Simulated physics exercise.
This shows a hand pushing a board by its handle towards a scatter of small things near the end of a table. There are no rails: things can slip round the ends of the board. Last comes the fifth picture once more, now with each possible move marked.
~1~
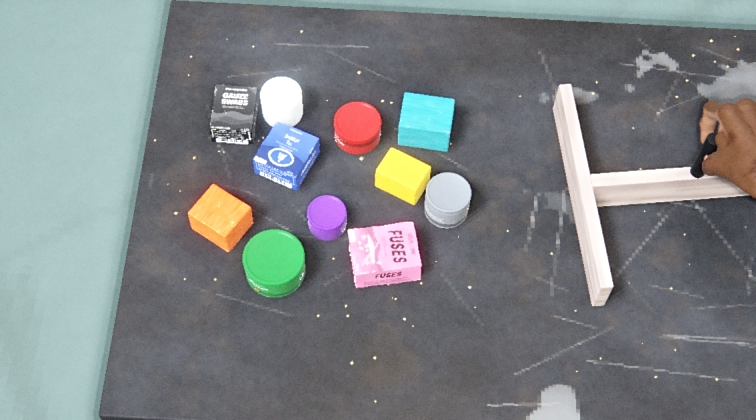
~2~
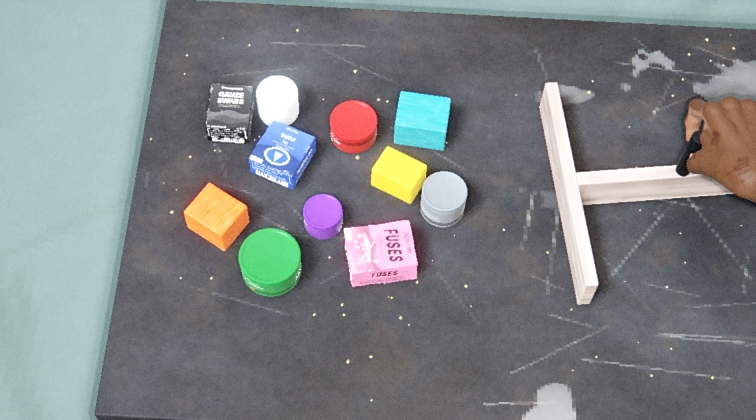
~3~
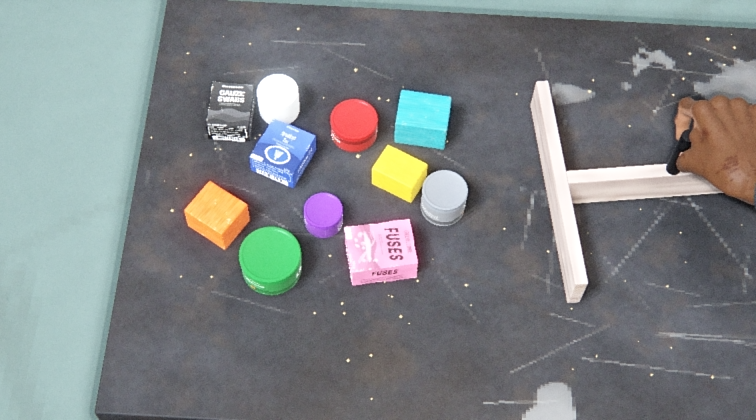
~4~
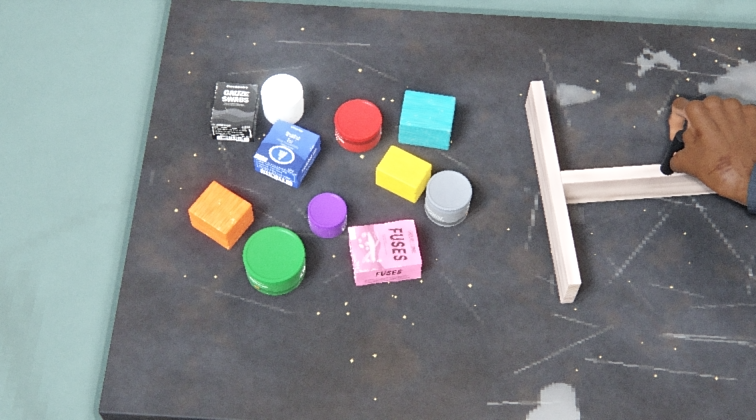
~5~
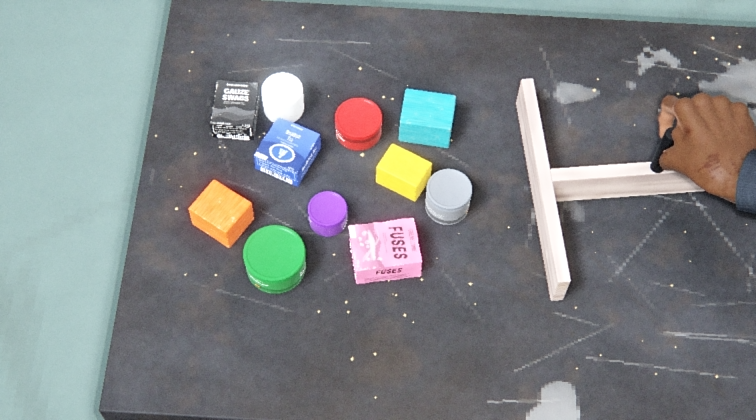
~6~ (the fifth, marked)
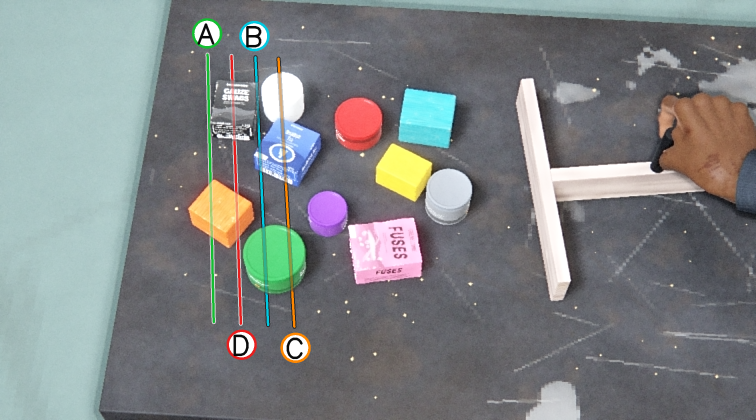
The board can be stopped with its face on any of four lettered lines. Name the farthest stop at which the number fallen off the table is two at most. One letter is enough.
At D, and not beyond.
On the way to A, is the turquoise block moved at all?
Yes.
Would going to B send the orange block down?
By then, no.
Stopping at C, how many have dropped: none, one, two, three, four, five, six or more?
The count is none.
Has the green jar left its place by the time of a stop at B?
Yes.
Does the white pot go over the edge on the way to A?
No.
On the marked copy, A at (210, 180); B at (261, 183); C at (286, 184); D at (236, 181).
Taking D. A third of the way, board (435, 169); turquoise block (393, 121); red jar (345, 125).
Two thirds of the way, board (324, 163); black box (208, 104); orange block (212, 214).
When it is over, board (238, 158); orange block (130, 220); black box (159, 85); none fallen.
As for the rest, A drops four; B is within the limit but short; C is within the limit but short.
